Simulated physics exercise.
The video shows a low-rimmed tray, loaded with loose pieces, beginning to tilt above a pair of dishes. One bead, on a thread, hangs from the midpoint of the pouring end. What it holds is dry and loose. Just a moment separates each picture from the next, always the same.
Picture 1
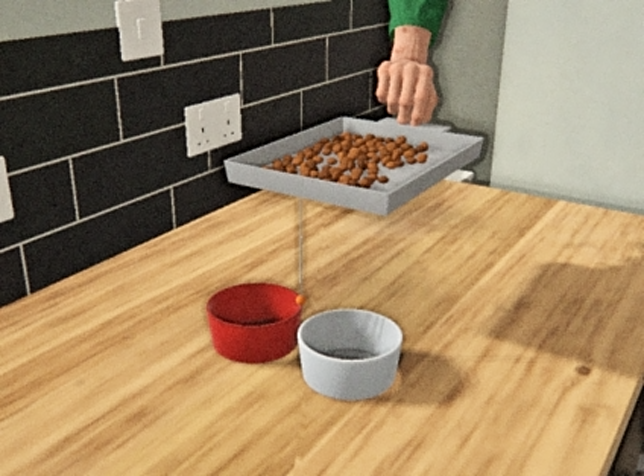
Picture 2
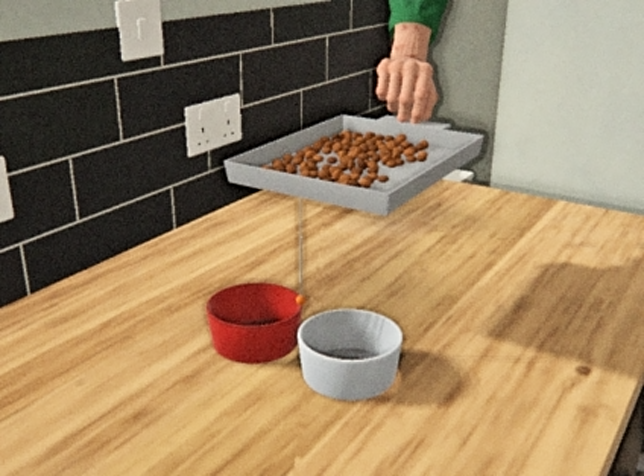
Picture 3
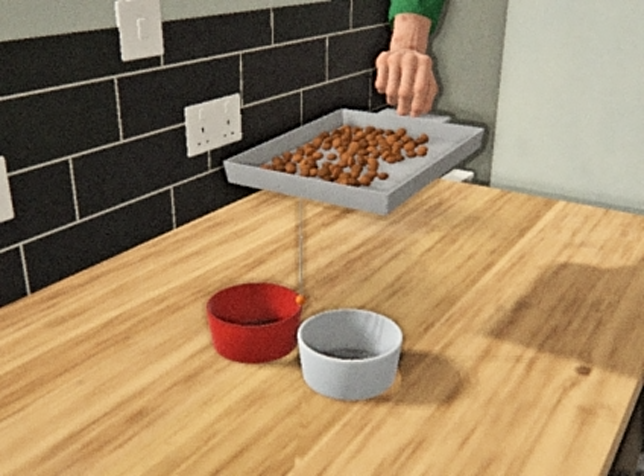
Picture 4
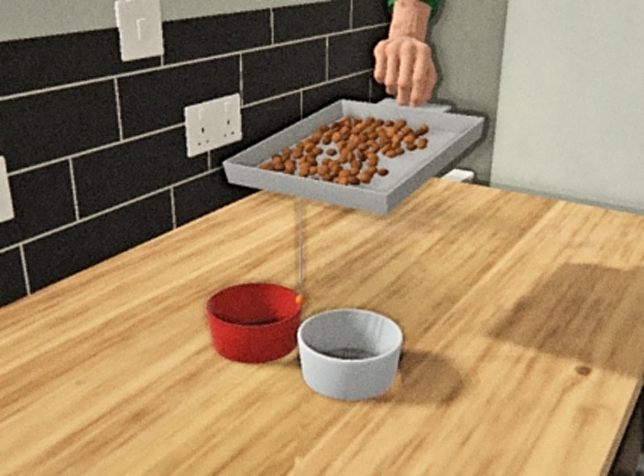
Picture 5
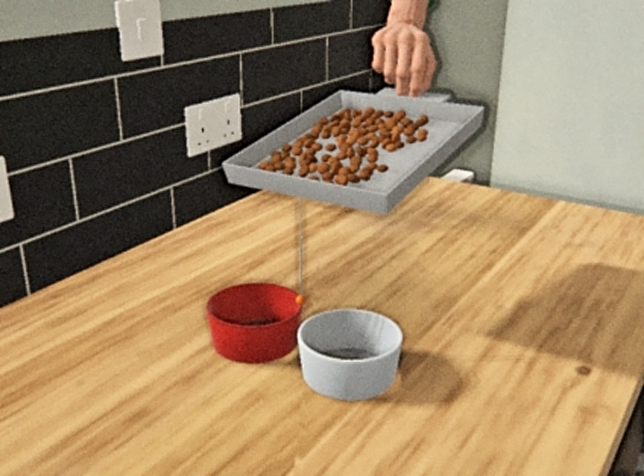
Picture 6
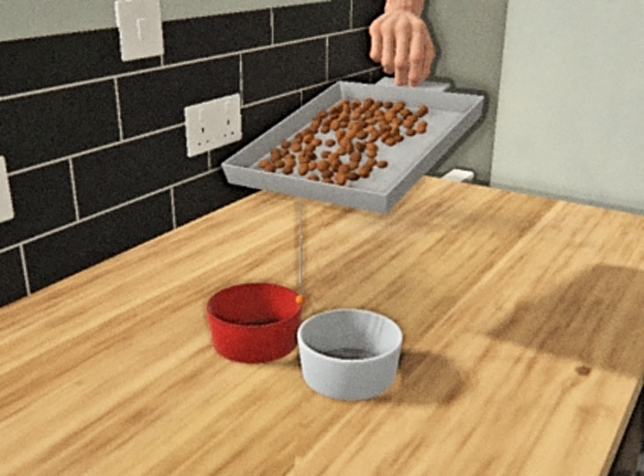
On a wooden kitchen counter, a hand held a grey tray of brown kibble above a red dish and a white dish, then slowly raised its far end, tilting the tray slightly toward the front.
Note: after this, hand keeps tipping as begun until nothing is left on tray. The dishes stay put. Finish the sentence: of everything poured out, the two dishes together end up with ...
They end up with a minority of it.
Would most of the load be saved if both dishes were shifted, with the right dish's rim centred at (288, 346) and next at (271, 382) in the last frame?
Taking the places in turn, it's past half and then shy of half.
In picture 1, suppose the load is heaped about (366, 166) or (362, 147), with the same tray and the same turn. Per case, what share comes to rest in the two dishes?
You'd see roughly 20 per cent first and roughly 30 per cent second.
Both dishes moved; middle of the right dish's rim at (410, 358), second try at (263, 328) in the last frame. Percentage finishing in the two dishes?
It works out to 20 percent and then 60 percent.
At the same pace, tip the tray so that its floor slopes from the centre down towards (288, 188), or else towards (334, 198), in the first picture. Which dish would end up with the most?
Taking them in order: Left side, followed by right side.
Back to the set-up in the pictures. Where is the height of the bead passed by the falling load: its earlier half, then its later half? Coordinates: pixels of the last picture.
Around (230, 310) and then (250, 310).
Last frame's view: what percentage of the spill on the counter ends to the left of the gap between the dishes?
Estimate: About 80 percent.
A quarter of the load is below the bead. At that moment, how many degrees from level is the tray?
Tilt: Around 100 degrees.
Just after the last frame, tray tipped steeply; almost all on the tray; just a few in the air.
A moment on, tray tipped right over; roughly two thirds on the tray; just a few in the right dish; about a tenth in the left dish; about a tenth outside both; roughly a quarter in the air.
Further on, tray tipped past a quarter turn; about a tenth in the right dish; roughly a quarter in the left dish; roughly two thirds outside both.
When it is over, tray tipped past a quarter turn; about a tenth in the right dish; roughly a quarter in the left dish; roughly two thirds outside both.
